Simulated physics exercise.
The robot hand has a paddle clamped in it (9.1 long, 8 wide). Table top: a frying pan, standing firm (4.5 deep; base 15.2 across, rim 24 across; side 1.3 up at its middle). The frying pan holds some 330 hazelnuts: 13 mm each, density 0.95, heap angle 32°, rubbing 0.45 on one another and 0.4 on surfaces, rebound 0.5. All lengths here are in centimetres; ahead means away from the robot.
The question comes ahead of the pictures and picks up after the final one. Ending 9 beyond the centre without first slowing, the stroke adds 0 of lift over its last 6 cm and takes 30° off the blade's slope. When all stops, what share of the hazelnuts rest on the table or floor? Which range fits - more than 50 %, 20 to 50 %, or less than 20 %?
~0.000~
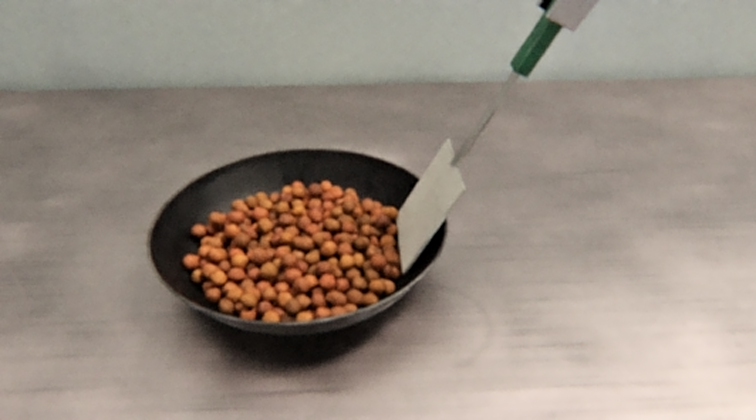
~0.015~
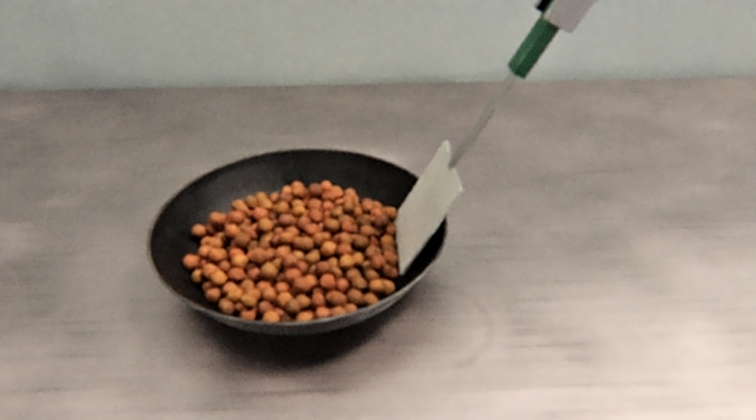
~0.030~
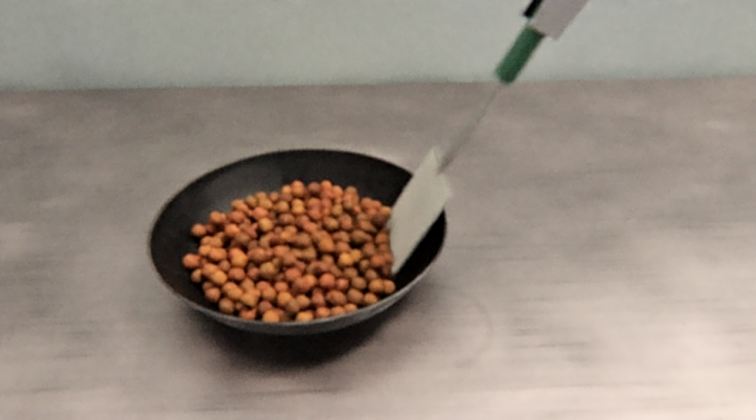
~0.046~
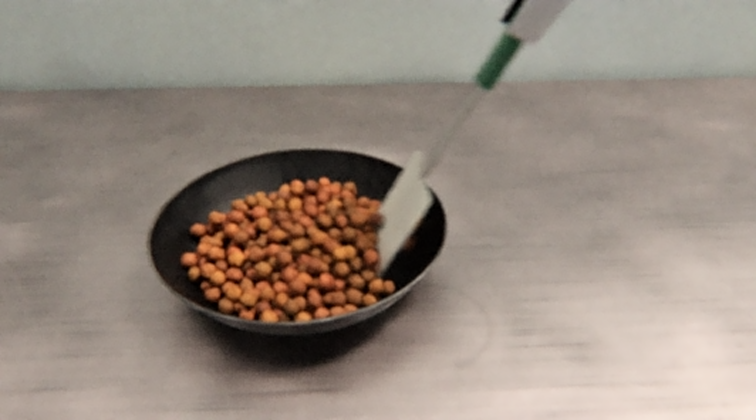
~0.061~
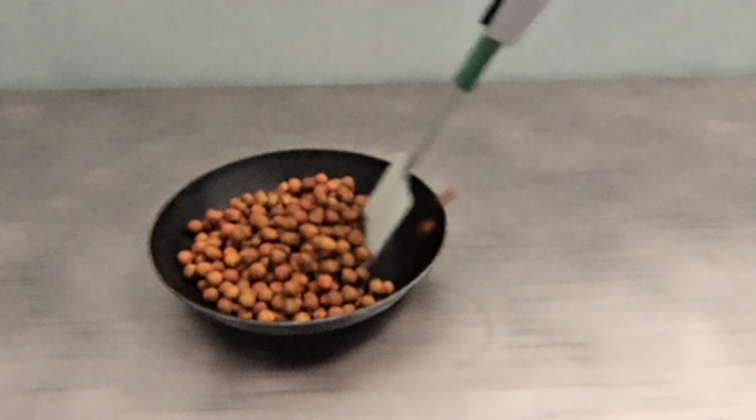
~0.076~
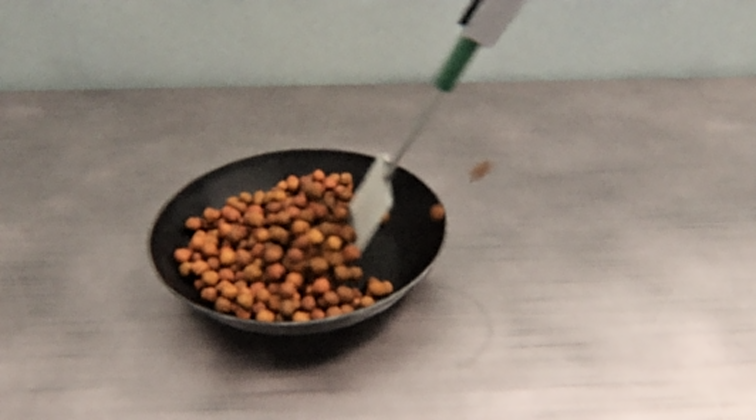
The range that fits is 20 to 50 %.
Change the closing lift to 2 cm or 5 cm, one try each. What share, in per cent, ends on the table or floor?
First try around 35 percent, second try around 35 percent.
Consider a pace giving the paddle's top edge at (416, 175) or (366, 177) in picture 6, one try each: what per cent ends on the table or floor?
Estimates: About 20 %, about 35 %.
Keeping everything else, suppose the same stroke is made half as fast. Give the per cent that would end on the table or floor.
Approx. 15 per cent.
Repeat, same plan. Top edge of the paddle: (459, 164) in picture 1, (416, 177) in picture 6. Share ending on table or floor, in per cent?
About 15 per cent.
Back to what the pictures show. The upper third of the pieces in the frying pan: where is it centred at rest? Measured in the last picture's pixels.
About (201, 243).
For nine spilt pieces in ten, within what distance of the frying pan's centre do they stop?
That's near 35 cm.
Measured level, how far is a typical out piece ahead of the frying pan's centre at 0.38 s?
Some 16 centimetres ahead.
By 0.12 s, sloping 62°, highest piece 14 above the table; 330 in the frying pan, 2 on the blade or in flight.
By 0.16 s, sloping 52°, highest piece 19 above the table; 330 in the frying pan, 2 on the blade or in flight.
By 0.38 s, sloping 32°, highest piece 14 above the table; 231 in the frying pan, 78 on the table or floor, 23 on the blade or in flight.
By 1.43 s, sloping 32°, highest piece 5 above the table; 231 in the frying pan, 101 on the table or floor.
Final count, 231 in the frying pan, 101 on the table or floor. That is 30 % on the table or floor.
